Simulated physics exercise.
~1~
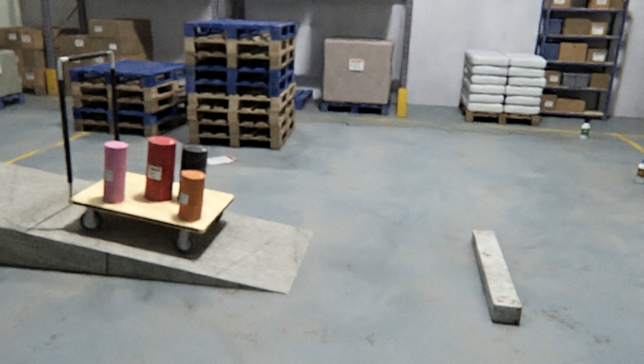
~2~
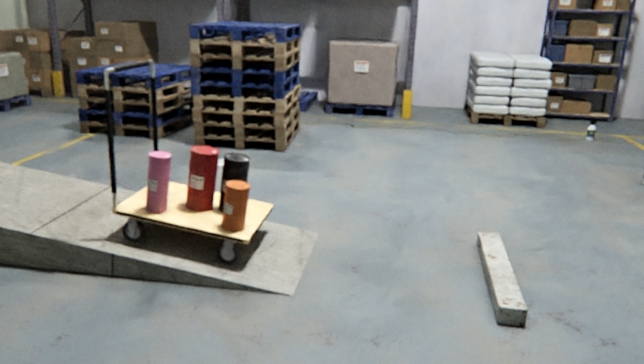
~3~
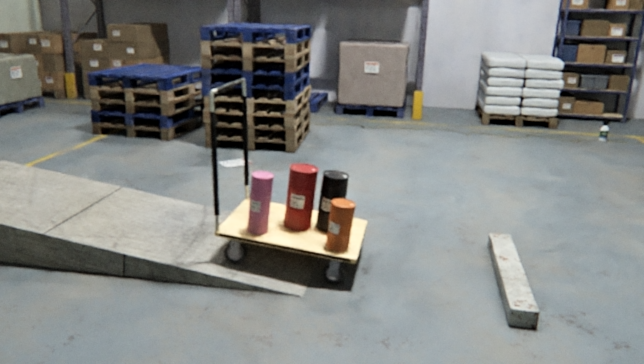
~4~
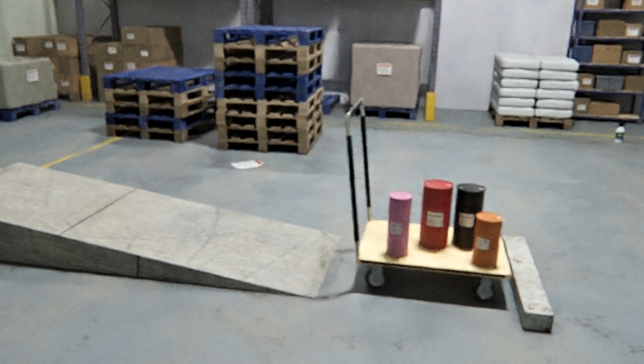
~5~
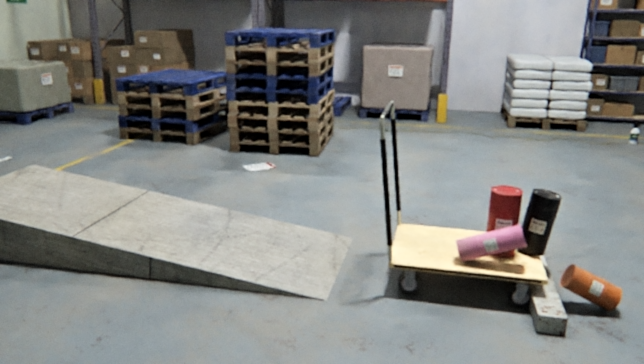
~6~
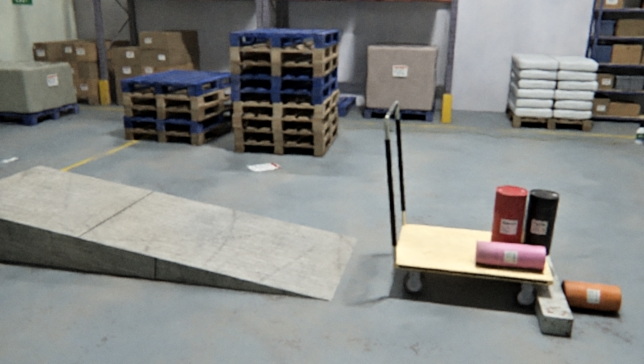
A trolley rolls down a ramp into a kerb, toppling its pink and orange canisters.
